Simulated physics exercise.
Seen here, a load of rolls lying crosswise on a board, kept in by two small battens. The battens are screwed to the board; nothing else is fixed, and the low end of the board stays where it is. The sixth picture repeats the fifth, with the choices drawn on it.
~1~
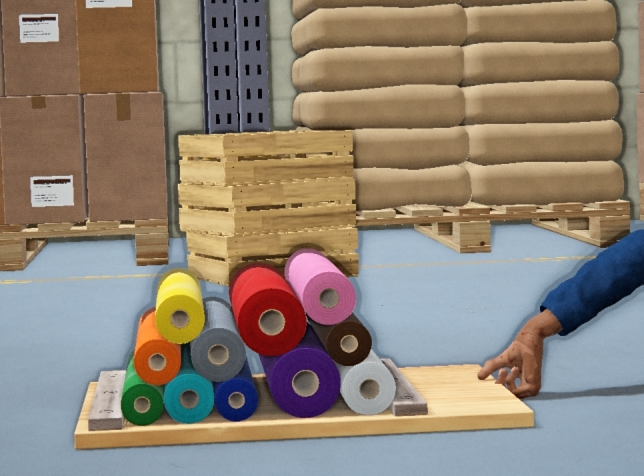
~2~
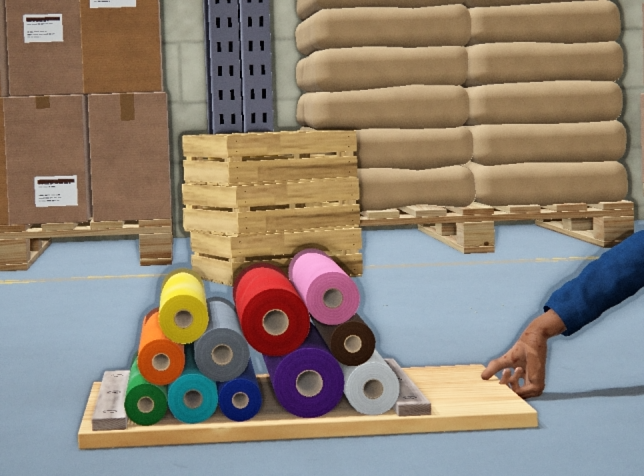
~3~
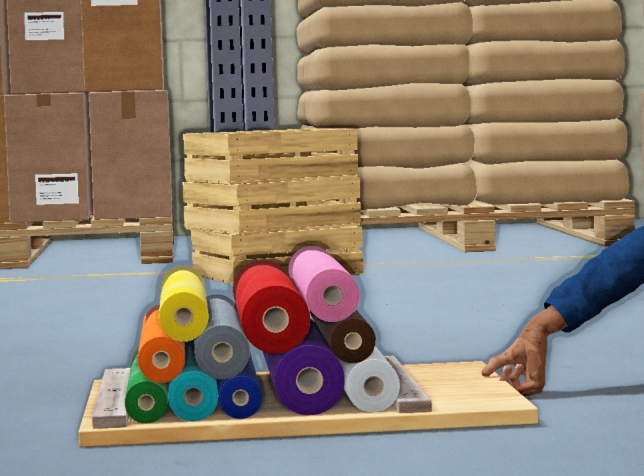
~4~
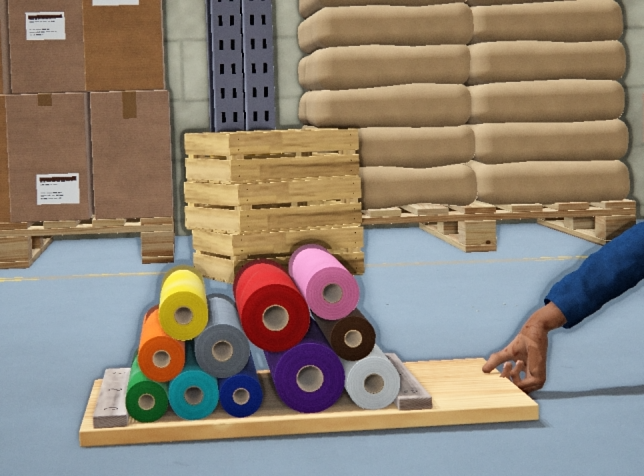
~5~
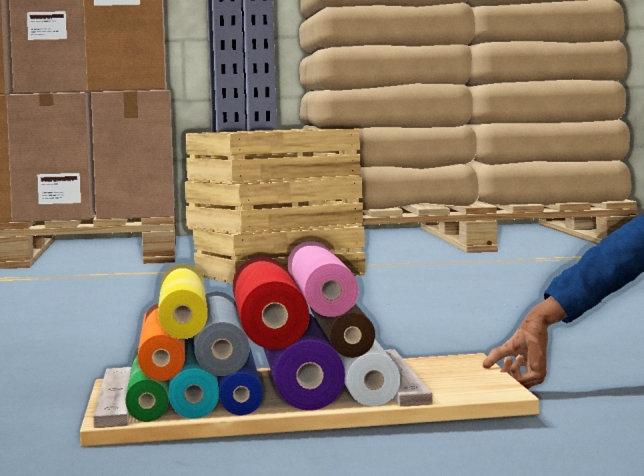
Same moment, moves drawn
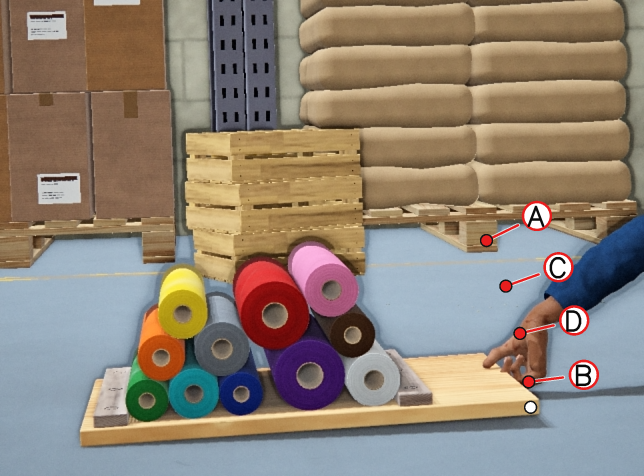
In a warehouse, a hand in a blue sleeve held the right end of a wooden board stacked with colourful rolls between two small battens, and the board and its load barely moved.
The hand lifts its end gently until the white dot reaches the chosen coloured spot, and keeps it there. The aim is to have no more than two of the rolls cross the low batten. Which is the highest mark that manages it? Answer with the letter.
Raise it to D.
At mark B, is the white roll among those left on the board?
Yes.
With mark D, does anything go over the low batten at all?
No, at D.
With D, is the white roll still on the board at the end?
Yes, with D.
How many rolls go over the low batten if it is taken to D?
With D, none.
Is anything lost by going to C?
Yes.
On the marked copy, A at (486, 241); B at (529, 382); C at (506, 286); D at (520, 333); the white dot at (531, 408).
With D. Early on, board at 10°.
Further on, board at 11°.
At the end, board at 11°, none over the low batten.
As for the rest, A five over the low batten; B none over the low batten; C five over the low batten.
